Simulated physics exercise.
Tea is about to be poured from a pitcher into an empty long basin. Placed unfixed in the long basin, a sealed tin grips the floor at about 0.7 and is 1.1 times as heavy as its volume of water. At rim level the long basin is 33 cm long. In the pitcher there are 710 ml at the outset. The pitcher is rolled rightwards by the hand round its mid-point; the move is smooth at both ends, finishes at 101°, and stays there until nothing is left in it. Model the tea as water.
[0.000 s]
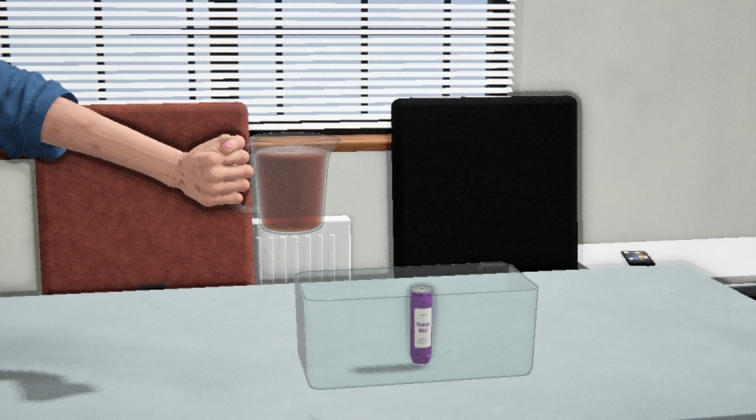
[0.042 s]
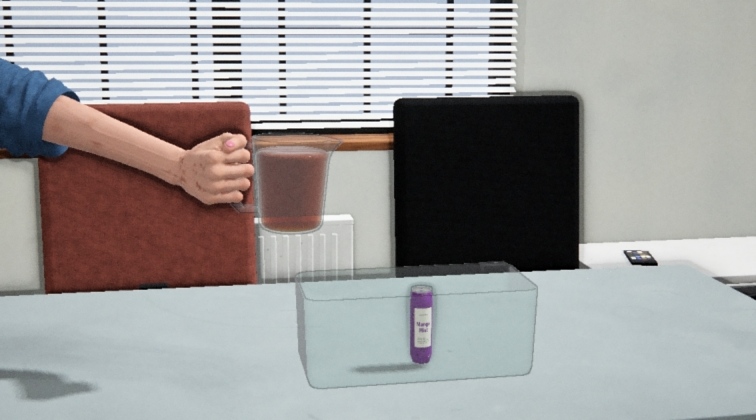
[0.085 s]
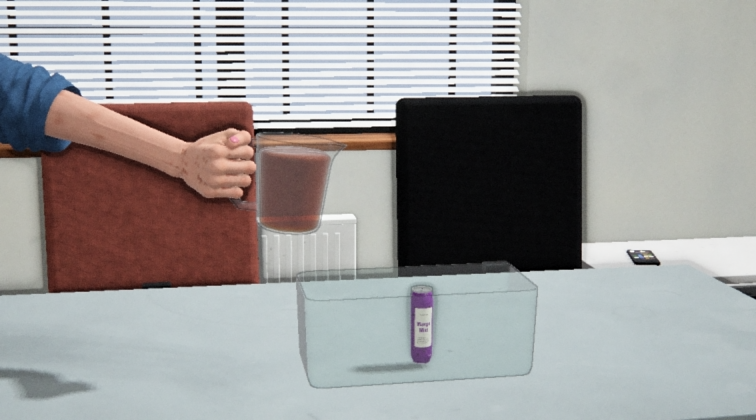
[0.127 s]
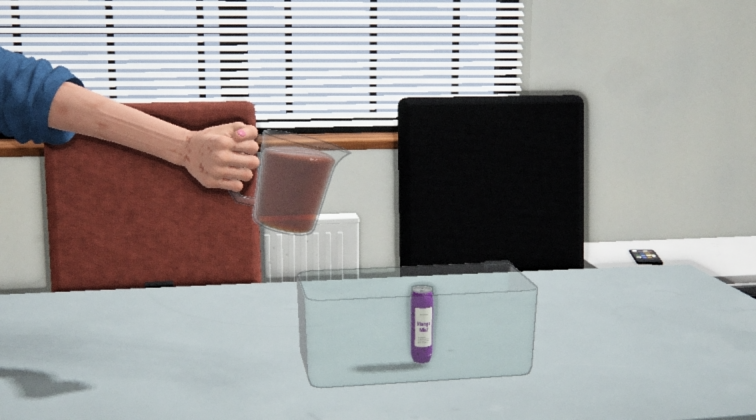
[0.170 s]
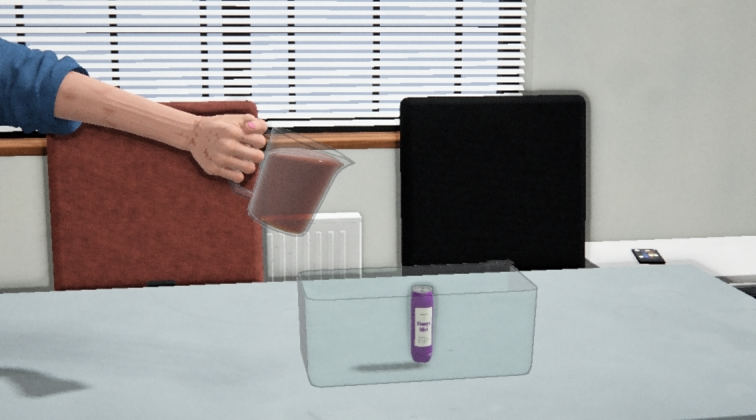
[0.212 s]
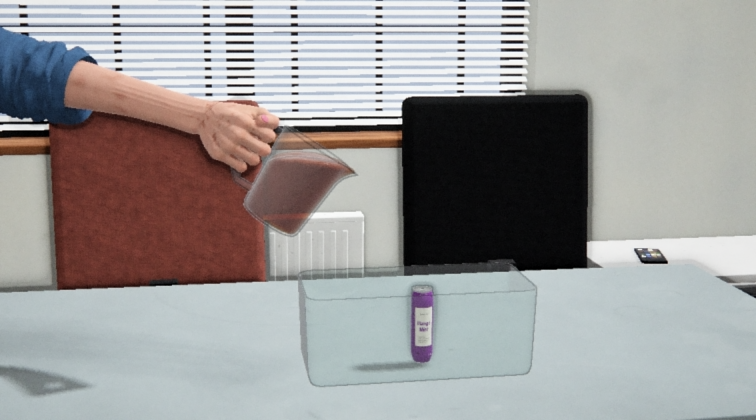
A hand tilts a clear pitcher of tea rightwards above a long basin holding a tin.
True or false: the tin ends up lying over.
True.
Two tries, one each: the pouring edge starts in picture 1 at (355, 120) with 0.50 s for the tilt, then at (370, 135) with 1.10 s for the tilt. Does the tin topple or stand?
The tin overturns the first time and overturns the second time.
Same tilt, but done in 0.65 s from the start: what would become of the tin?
Then it tips over.
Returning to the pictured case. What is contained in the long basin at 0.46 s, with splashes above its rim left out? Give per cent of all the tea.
I'd put it near 16 percent.
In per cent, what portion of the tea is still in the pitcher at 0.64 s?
Around 16 percent of it.
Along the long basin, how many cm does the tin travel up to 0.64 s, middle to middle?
Roughly 3 cm.
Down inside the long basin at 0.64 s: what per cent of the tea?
Some 64 percent of the total.
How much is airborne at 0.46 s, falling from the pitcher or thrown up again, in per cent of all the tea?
Some 28 per cent, I reckon.
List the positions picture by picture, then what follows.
In the first frame, it leans 0°; its right rim is at (342, 138); the tea meets the walls at (254, 151) and (328, 150); the long basin's rim runs from (300, 288) to (523, 277); the tin's top is at (421, 293).
In the second frame, it leans 2°; its right rim is at (343, 140); the tea meets the walls at (255, 151) and (329, 151).
In the third frame, it leans 6°; its right rim is at (347, 144); the tea meets the walls at (258, 150) and (331, 154).
In the fourth frame, it leans 13°; its right rim is at (351, 152); the tea meets the walls at (263, 150) and (335, 156).
In the fifth frame, it leans 23°; its right rim is at (356, 162); the tea meets the walls at (265, 158) and (343, 159).
In the sixth frame, it leans 34°; its right rim is at (359, 174); the tea meets the walls at (259, 174) and (353, 166).
By 0.46 s the tilt is 96° and 56 per cent is still to pour; the tin stands where it began.
By 0.64 s the tilt is 101° and 17 per cent is still to pour; the tin leans 19°.
By 0.83 s the tilt is 101° and 4 per cent is still to pour; the tin lies on its side.
By 1.04 s the tilt is 101° and 0 per cent is still to pour; the tin lies on its side.
At rest the tin lies on its side.
